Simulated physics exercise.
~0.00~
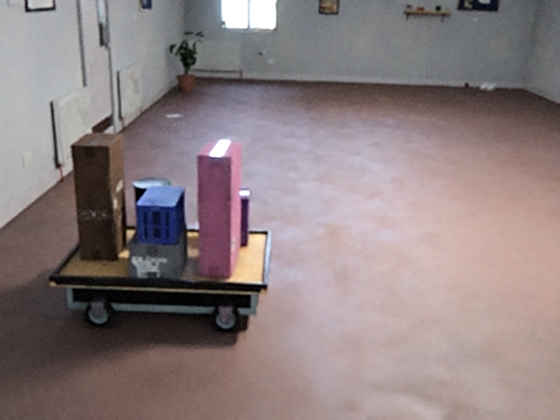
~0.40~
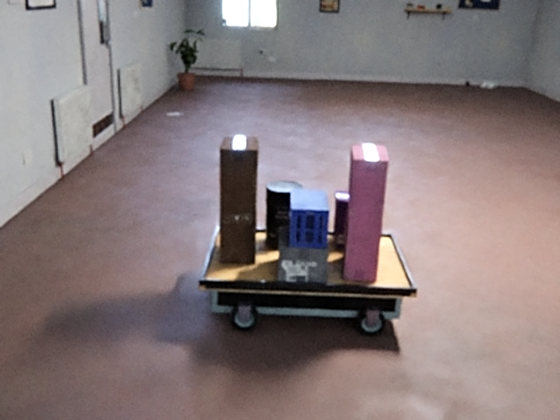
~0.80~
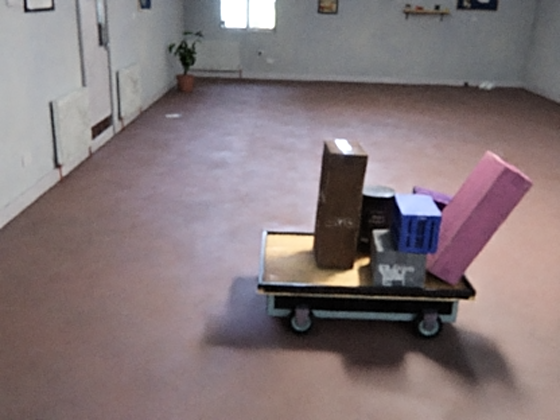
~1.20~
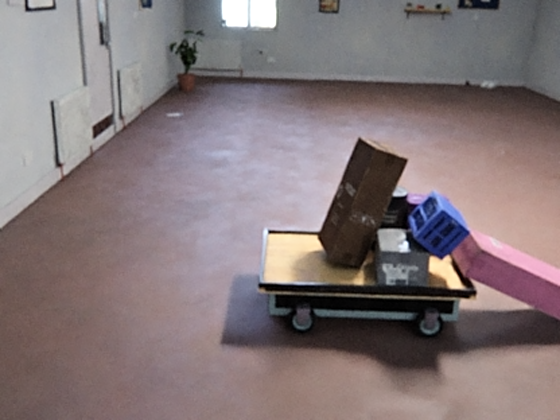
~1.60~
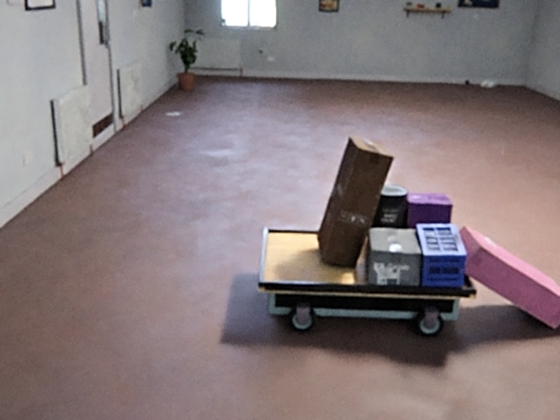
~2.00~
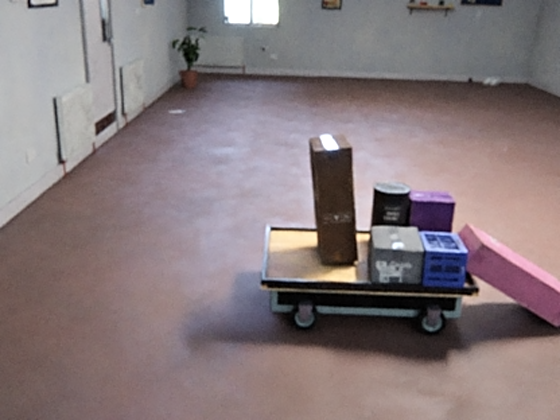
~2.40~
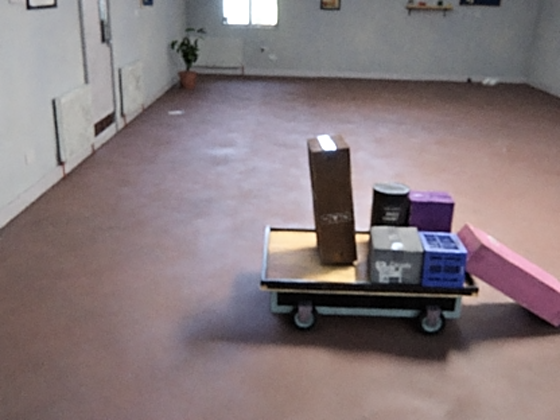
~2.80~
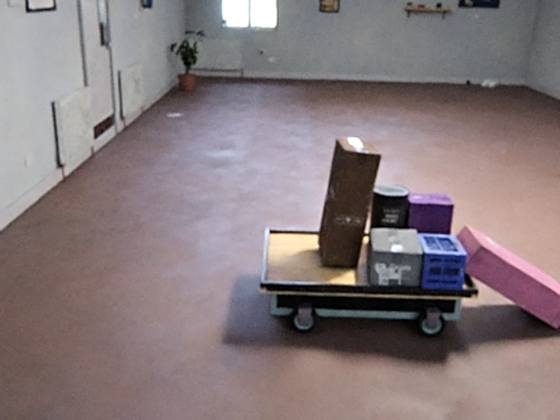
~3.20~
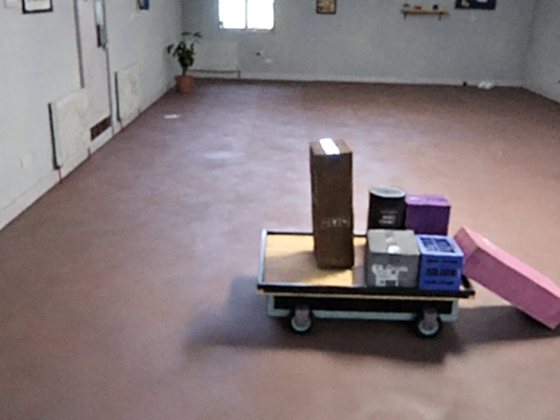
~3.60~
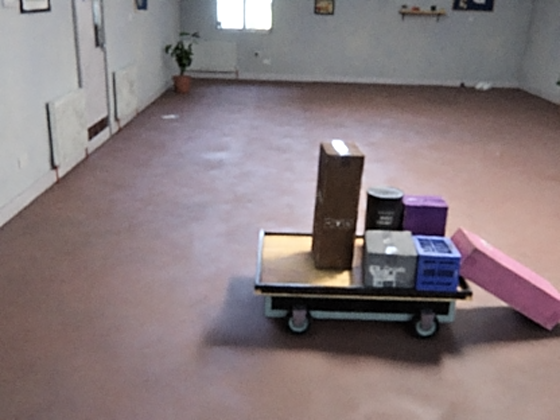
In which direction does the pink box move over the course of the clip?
The pink box moves to the right, first riding on the cart and then toppling off its right end.
